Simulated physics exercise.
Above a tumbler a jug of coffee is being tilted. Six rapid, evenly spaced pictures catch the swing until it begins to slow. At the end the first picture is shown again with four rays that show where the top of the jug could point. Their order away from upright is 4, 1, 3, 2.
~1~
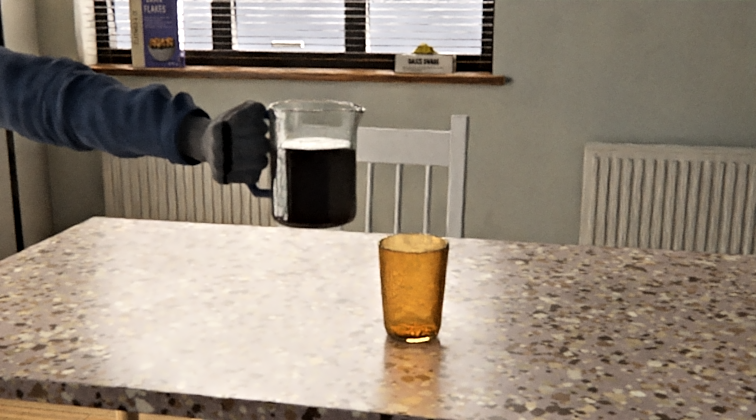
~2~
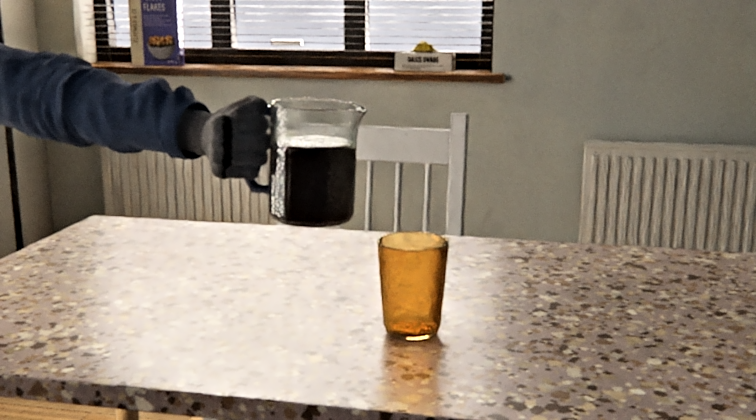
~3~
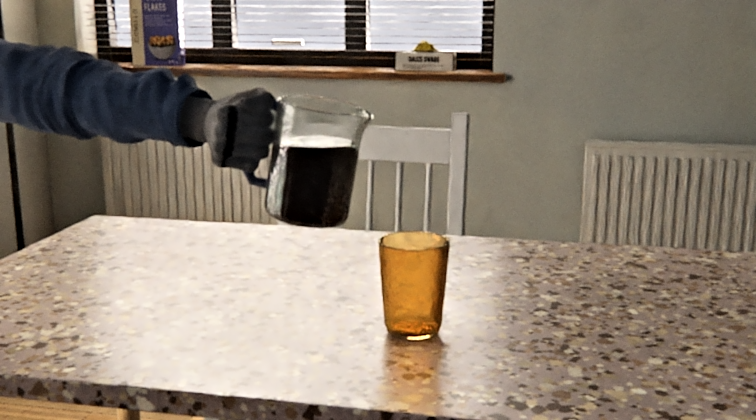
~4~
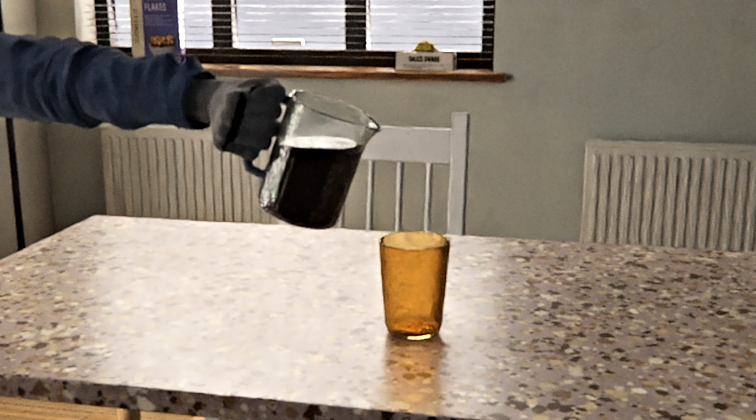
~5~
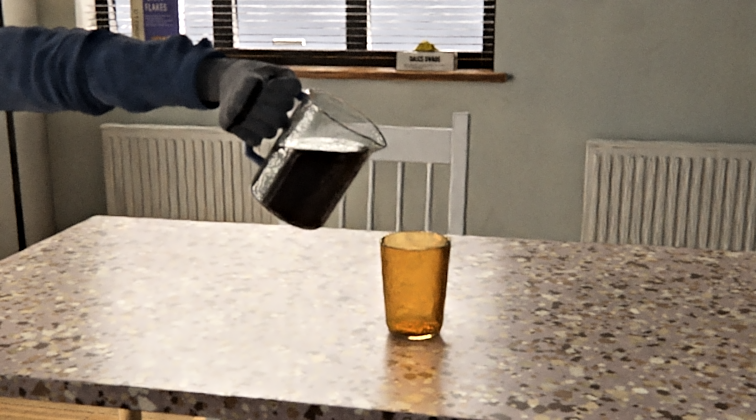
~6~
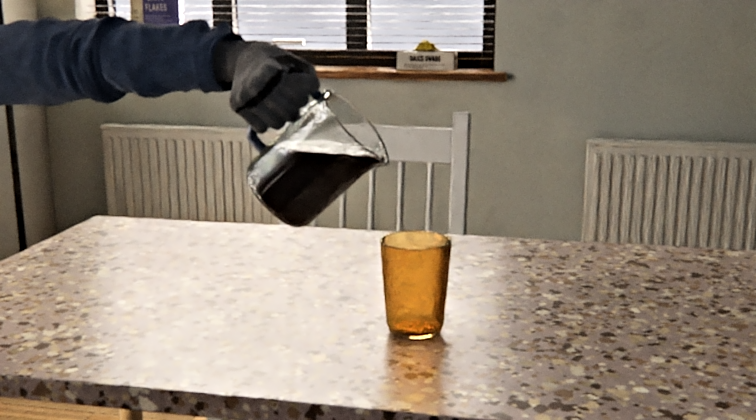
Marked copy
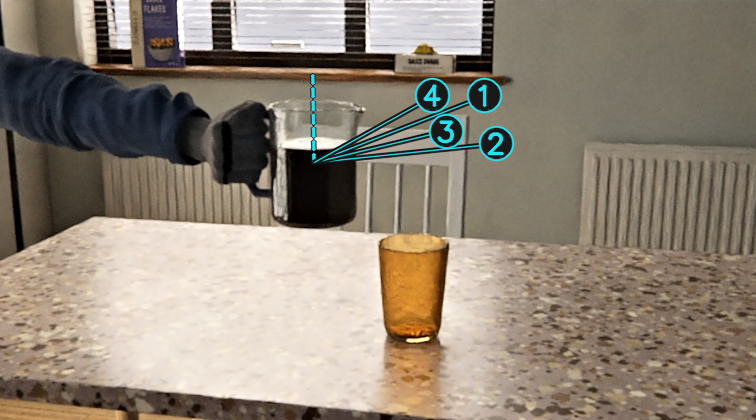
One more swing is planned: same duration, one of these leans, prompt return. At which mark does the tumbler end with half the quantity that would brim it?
Line 1.
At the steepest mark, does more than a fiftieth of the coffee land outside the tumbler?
Yes.
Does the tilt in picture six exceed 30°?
Yes.
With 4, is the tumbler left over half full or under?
Under half.
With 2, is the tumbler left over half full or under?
Over half.
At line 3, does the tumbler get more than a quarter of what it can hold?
Yes.
In cyan, 1 at (468, 102); 2 at (479, 145); 3 at (429, 134); 4 at (417, 105).
For line 1, the tumbler ends with about 49 % of what it can hold.
For line 2, the tumbler ends with about 76 % of what it can hold; 11 % of the coffee is spilt.
For line 3, the tumbler ends with about 71 % of what it can hold.
For line 4, the tumbler ends with about 28 % of what it can hold.
